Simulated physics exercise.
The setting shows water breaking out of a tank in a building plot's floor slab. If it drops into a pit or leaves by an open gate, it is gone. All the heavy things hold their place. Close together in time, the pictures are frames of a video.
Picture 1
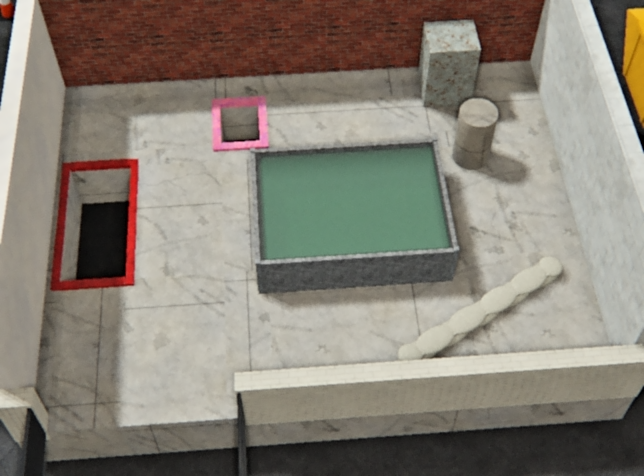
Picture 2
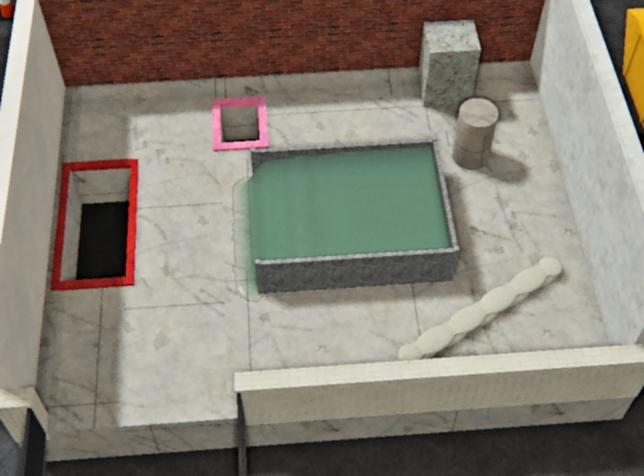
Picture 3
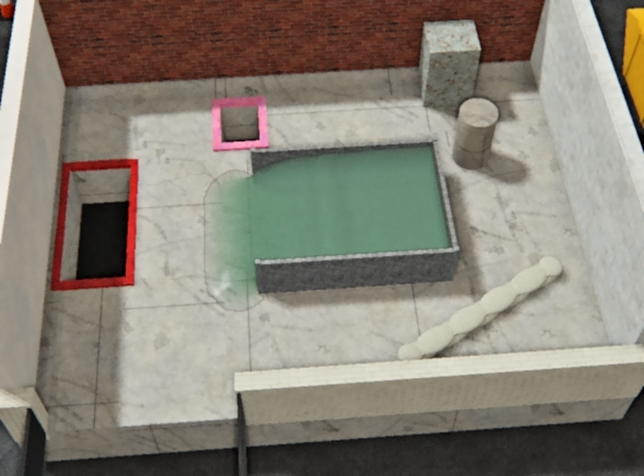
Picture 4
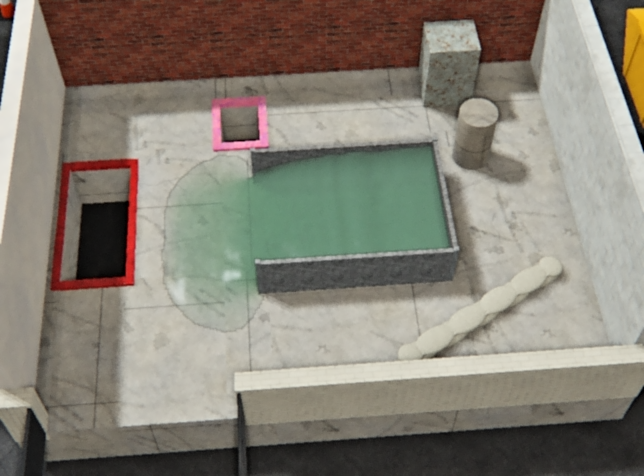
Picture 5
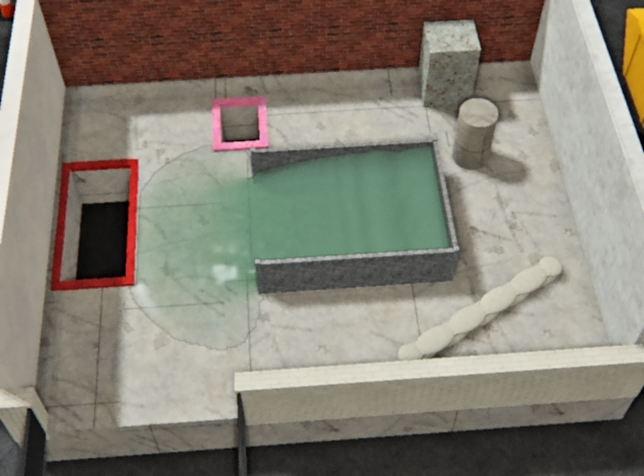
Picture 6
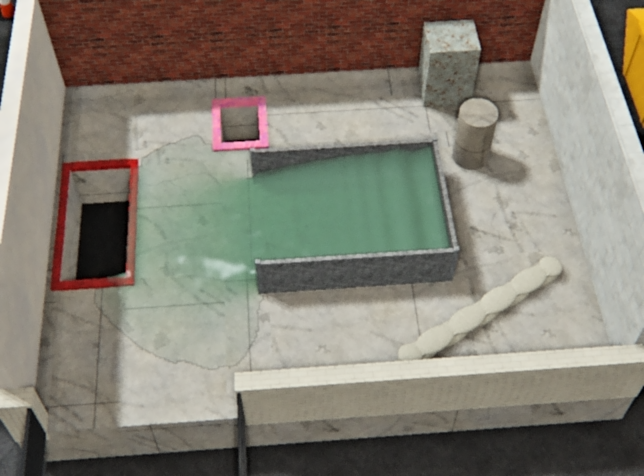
A walled building plot with a pale, marble-like floor slab and a brick wall at the back is seen from above by a still camera. A grey tank of green water sits mid-slab, with red-edged and pink-edged openings to its left, a block and cylinder behind right, and a pale rounded bar in front. Water breaks out of the tank's left side and spreads leftward in a widening, thinning sheet, reaching beside the red frame.
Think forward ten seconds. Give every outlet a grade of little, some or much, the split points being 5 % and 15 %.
Grades: Gate - much; pink pit - little; red pit - much.
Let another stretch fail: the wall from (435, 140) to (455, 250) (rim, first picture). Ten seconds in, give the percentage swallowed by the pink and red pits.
The pink pit gets 6 per cent and the red pit 4 per cent.
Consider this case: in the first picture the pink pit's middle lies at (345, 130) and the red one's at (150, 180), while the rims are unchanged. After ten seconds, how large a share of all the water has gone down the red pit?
The red pit receives 35 per cent.
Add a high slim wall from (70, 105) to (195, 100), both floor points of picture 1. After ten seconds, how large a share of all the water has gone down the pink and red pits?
Pink 0 %, red 50 %.
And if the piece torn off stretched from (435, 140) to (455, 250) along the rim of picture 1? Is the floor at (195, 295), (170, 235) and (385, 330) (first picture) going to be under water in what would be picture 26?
In the order asked: Out of reach, out of reach, sodden.
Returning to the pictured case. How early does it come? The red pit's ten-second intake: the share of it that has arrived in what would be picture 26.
By my reckoning, 80 percent.
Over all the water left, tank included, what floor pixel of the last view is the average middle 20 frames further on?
Close to (223, 239).
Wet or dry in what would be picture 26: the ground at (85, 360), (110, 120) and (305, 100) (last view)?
In that order, the three spots are soaked, soaked and high and dry.
A moment on, water covers 30 % of the floor; the gate 0 %, the pink pit 0 %, the red pit 10 %.
Next, water covers 35 % of the floor; the gate 1 %, the pink pit 0 %, the red pit 22 %.
Then, water covers 35 % of the floor; the gate 7 %, the pink pit 0 %, the red pit 36 %.
Later, water covers 40 % of the floor; the gate 16 %, the pink pit 0 %, the red pit 45 %.
In the end, water covers 50 % of the floor; the gate 25 %, the pink pit 1 %, the red pit 47 %.
